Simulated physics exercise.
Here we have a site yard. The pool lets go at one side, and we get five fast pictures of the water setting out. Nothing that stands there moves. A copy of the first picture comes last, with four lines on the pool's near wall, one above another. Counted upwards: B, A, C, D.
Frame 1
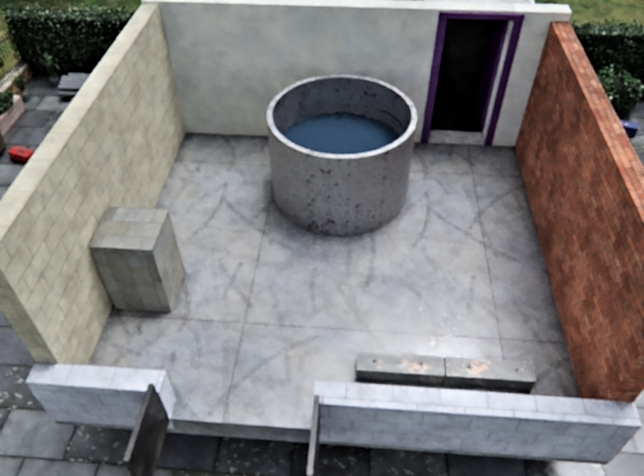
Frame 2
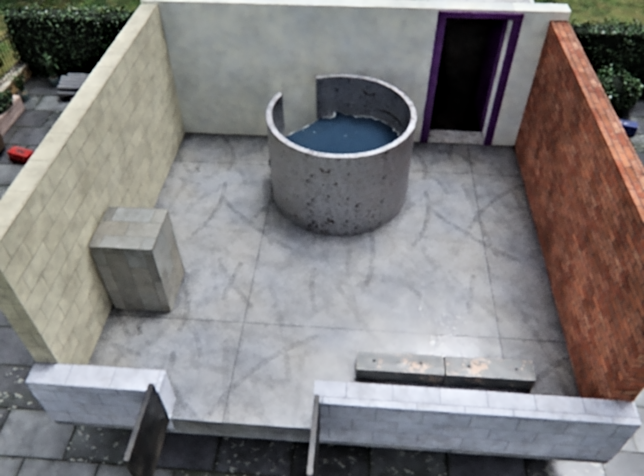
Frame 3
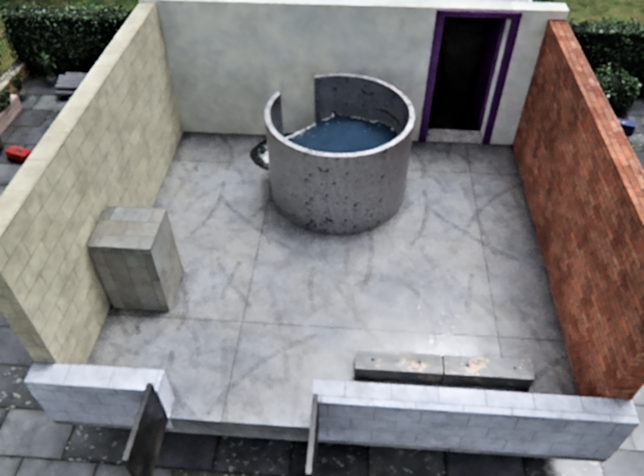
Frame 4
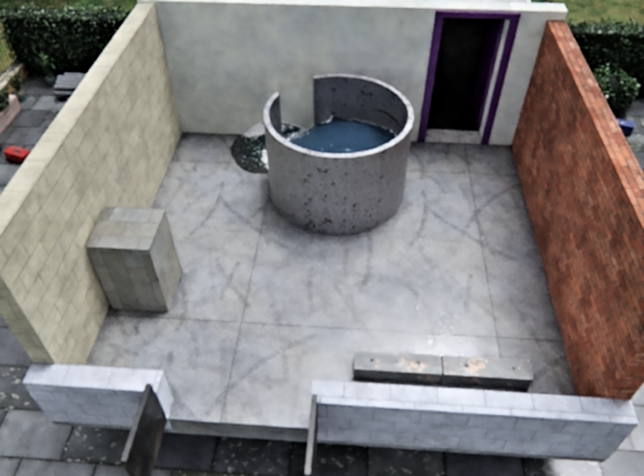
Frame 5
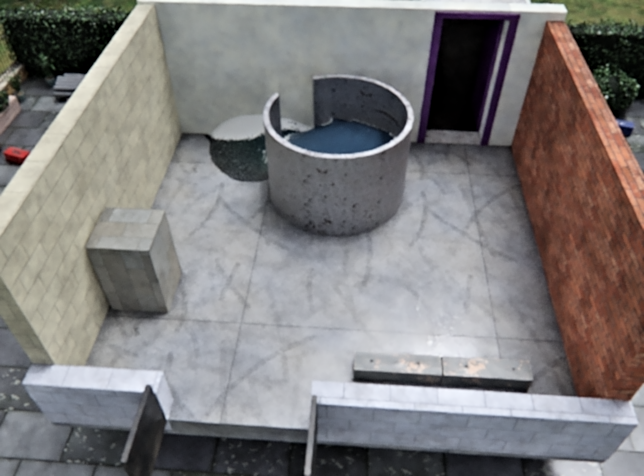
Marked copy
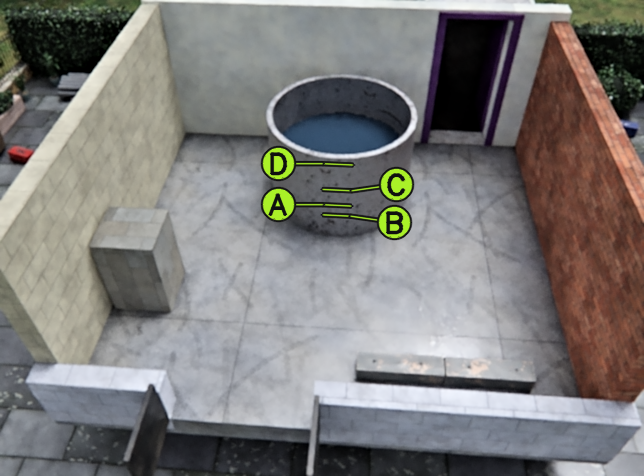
The clip opens on a walled yard with a round concrete pool of still water near the back, left of a purple doorway. A gap appears in the pool's back-left rim, and water emerges beside it, spreading leftward across the pale floor in a small, dark puddle.
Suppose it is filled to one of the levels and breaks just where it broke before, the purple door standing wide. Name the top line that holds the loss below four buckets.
Choose C.
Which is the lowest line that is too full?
Line D.
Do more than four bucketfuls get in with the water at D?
Yes.
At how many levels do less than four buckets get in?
Three of them.
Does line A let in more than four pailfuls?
No, that is safe.
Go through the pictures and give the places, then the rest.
Water in the pool at rest, its middle at (341, 149); foot of the purple doorway at (456, 144); open gate at (239, 373).
Water covers 1 % of the ground, its front hidden from here.
Water covers 3 % of the ground and shows as far out as (260, 147).
Water covers 4 % of the ground and shows as far out as (243, 135).
Water covers 6 % of the ground and shows as far out as (211, 134).
On the marked copy, A at (336, 205); B at (336, 215); C at (337, 190); D at (337, 164); from the bottom up B, A, C, D.
With A, nothing gets over.
With B, nothing gets over.
With C, a splash gets over, under a bucket.
With D, about 11 bucketfuls get in.
